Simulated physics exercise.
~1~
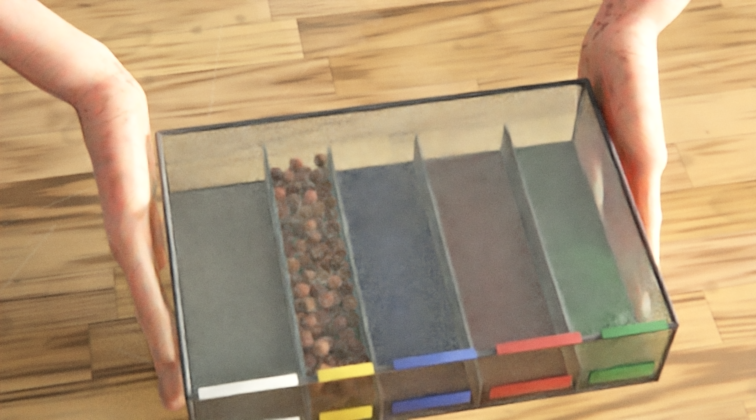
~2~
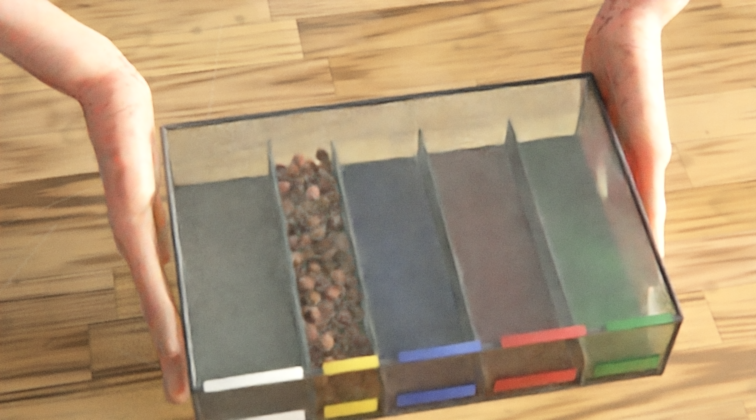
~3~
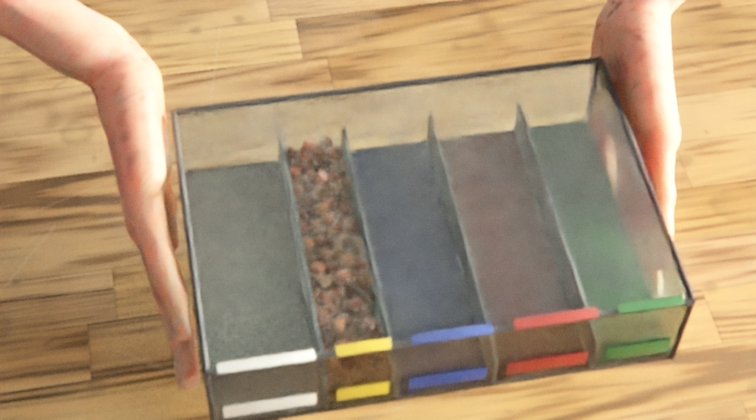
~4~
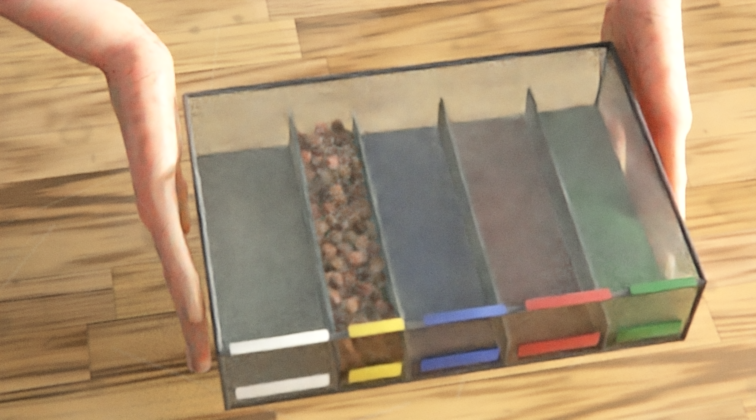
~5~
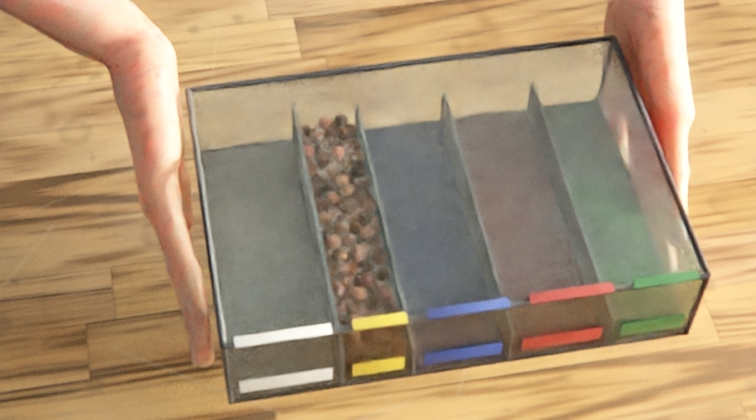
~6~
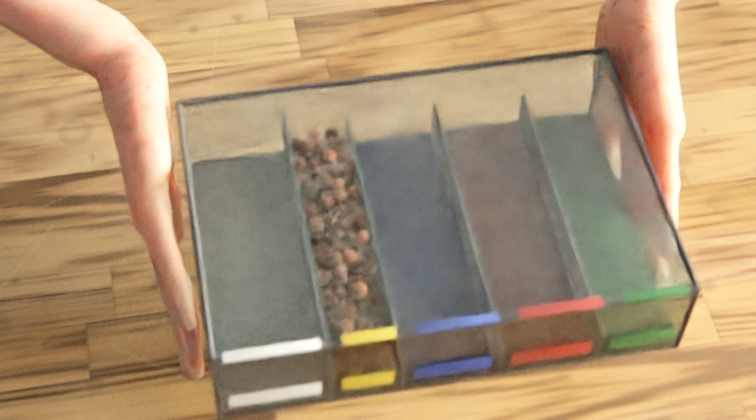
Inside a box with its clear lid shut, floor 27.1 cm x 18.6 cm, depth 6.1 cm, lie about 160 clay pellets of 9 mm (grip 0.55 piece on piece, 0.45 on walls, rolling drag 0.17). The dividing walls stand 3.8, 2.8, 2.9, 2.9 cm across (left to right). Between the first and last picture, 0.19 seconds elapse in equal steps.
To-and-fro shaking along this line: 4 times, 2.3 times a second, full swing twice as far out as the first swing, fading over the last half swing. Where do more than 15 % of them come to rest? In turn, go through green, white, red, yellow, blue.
My guess for green compartment: It misses the cut. My guess for white compartment: It misses the cut. My guess for red compartment: It misses the cut. My guess for yellow compartment: It makes the cut. My guess for blue compartment: It misses the cut.
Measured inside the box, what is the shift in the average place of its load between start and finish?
I'd put it at close to 0.5 centimetres.
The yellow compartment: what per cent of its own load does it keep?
Roughly 100 percent.
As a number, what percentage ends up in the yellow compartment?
My guess would be close to 100 per cent.
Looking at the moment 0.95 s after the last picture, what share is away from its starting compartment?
At that moment, I'd say around 0 percent.
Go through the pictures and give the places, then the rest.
The first frame shows box at (437, 367); tilt 0 degrees; moved 0.0 cm; yellow 100 %.
The second frame shows box at (442, 360); tilt 0 degrees; moved 0.5 cm.
The third frame shows box at (455, 342); tilt 0 degrees; moved 1.7 cm.
The fourth frame shows box at (467, 323); tilt 0 degrees; moved 2.9 cm.
The fifth frame shows box at (471, 316); tilt 0 degrees; moved 3.3 cm.
The sixth frame shows box at (460, 331); tilt 0 degrees; moved 2.3 cm; yellow 100 %.
Then, 0.52 s after the last picture, tilt 0 degrees; yellow 100 %; middle of all pieces near (284, 316).
Then, 0.95 s after the last picture, tilt 0 degrees; yellow 100 %; middle of all pieces near (294, 303).
Then, 1.35 s after the last picture, tilt 0 degrees; yellow 100 %; middle of all pieces near (326, 255).
Then, 1.73 s after the last picture, tilt 0 degrees; yellow 100 %; middle of all pieces near (319, 272).
In the end, green 0 %, white 0 %, red 0 %, yellow 100 %, blue 0 %.
